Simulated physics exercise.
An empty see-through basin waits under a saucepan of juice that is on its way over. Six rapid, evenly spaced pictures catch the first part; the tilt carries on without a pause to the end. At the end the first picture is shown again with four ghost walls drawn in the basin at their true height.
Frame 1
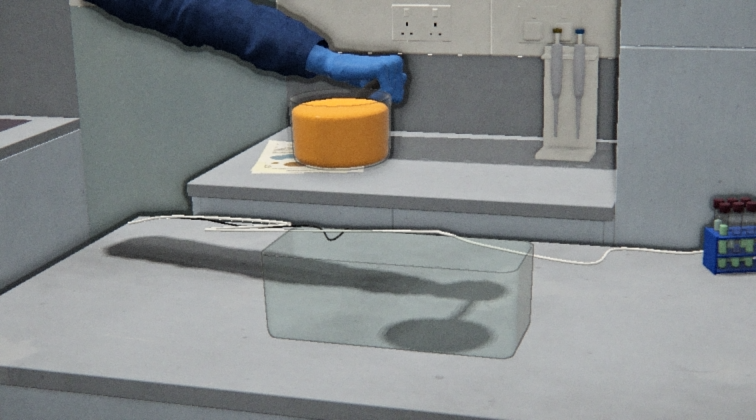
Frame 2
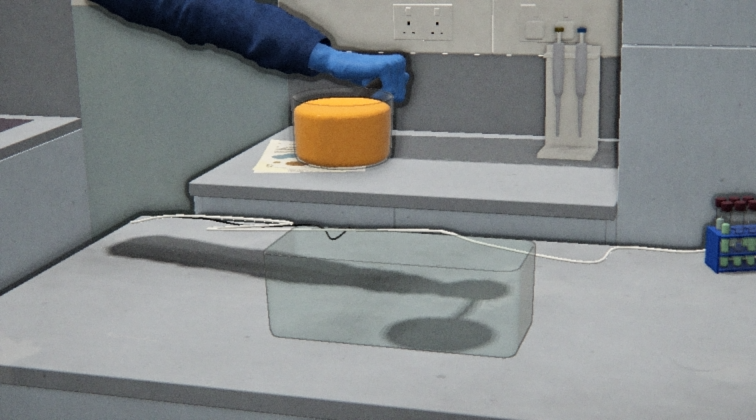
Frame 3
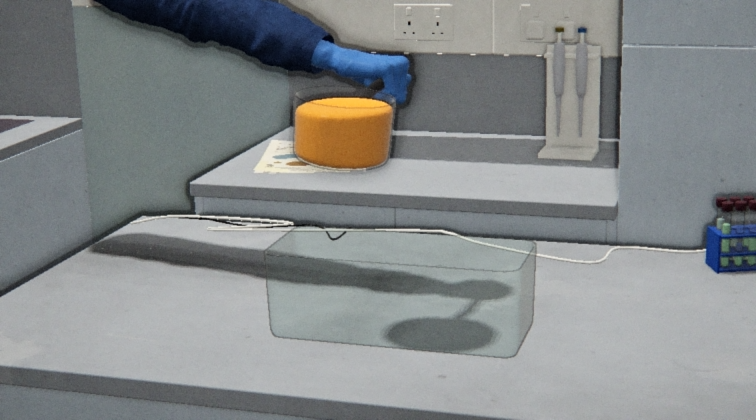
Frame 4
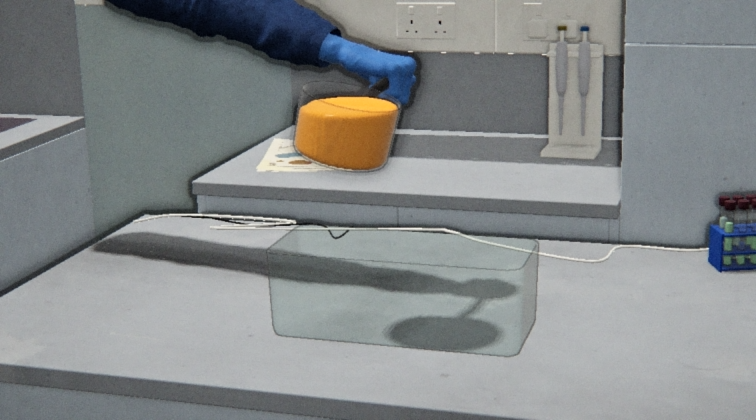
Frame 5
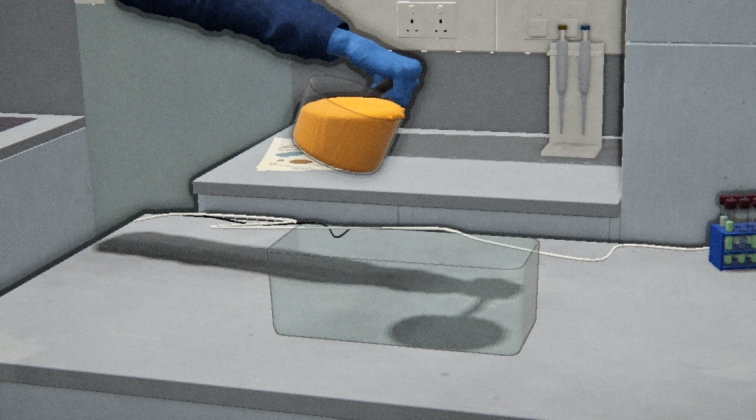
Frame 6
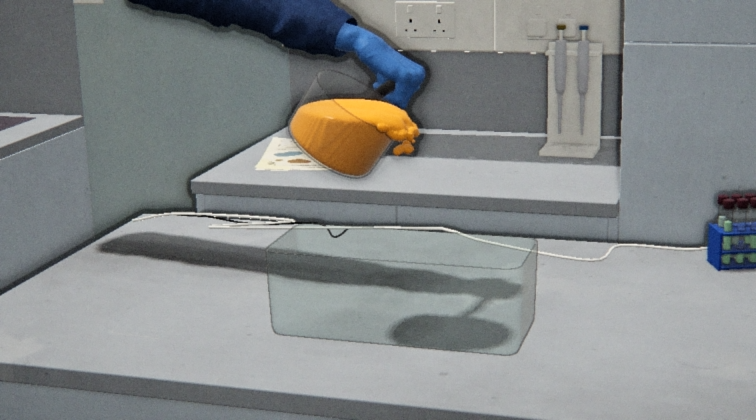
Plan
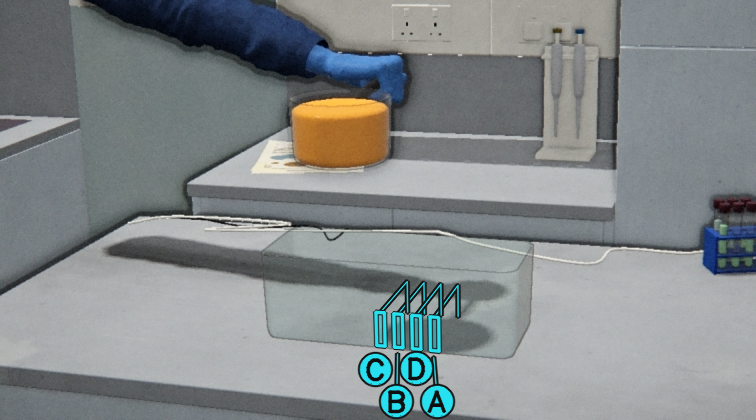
At first, a blue-gloved hand holds a see-through saucepan of orange juice upright above a raised counter, with an empty clear basin on the bench in front. The hand then tilts the pan gradually to the right, and the juice slides over its lip and begins running down the outside.
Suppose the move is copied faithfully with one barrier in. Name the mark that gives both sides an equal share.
A is best.
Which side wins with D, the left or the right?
More ends on the right.
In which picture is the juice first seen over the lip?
In picture 5.
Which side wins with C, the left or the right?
The right side.
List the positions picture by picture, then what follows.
Upright, lip at (386, 98); basin from (269, 335) to (516, 358); nothing has left yet, in the first frame.
Upright, lip at (389, 98); nothing has left yet, in the second frame.
Tipped about 6°, lip at (392, 102); nothing has left yet, in the third frame.
Tipped about 13°, lip at (397, 108); nothing has left yet, in the fourth frame.
Tipped about 23°, lip at (400, 116); juice is over the lip, down to (400, 116), in the fifth frame.
Tipped about 34°, lip at (400, 128); juice is over the lip, down to (407, 150), in the sixth frame.
In cyan, A at (433, 357); B at (397, 353); C at (379, 352); D at (415, 355).
If A is chosen, about 48 % ends left of the wall and 51 % right of it.
If B is chosen, about 15 % ends left of the wall and 84 % right of it.
If C is chosen, about 4 % ends left of the wall and 95 % right of it.
If D is chosen, about 28 % ends left of the wall and 71 % right of it.
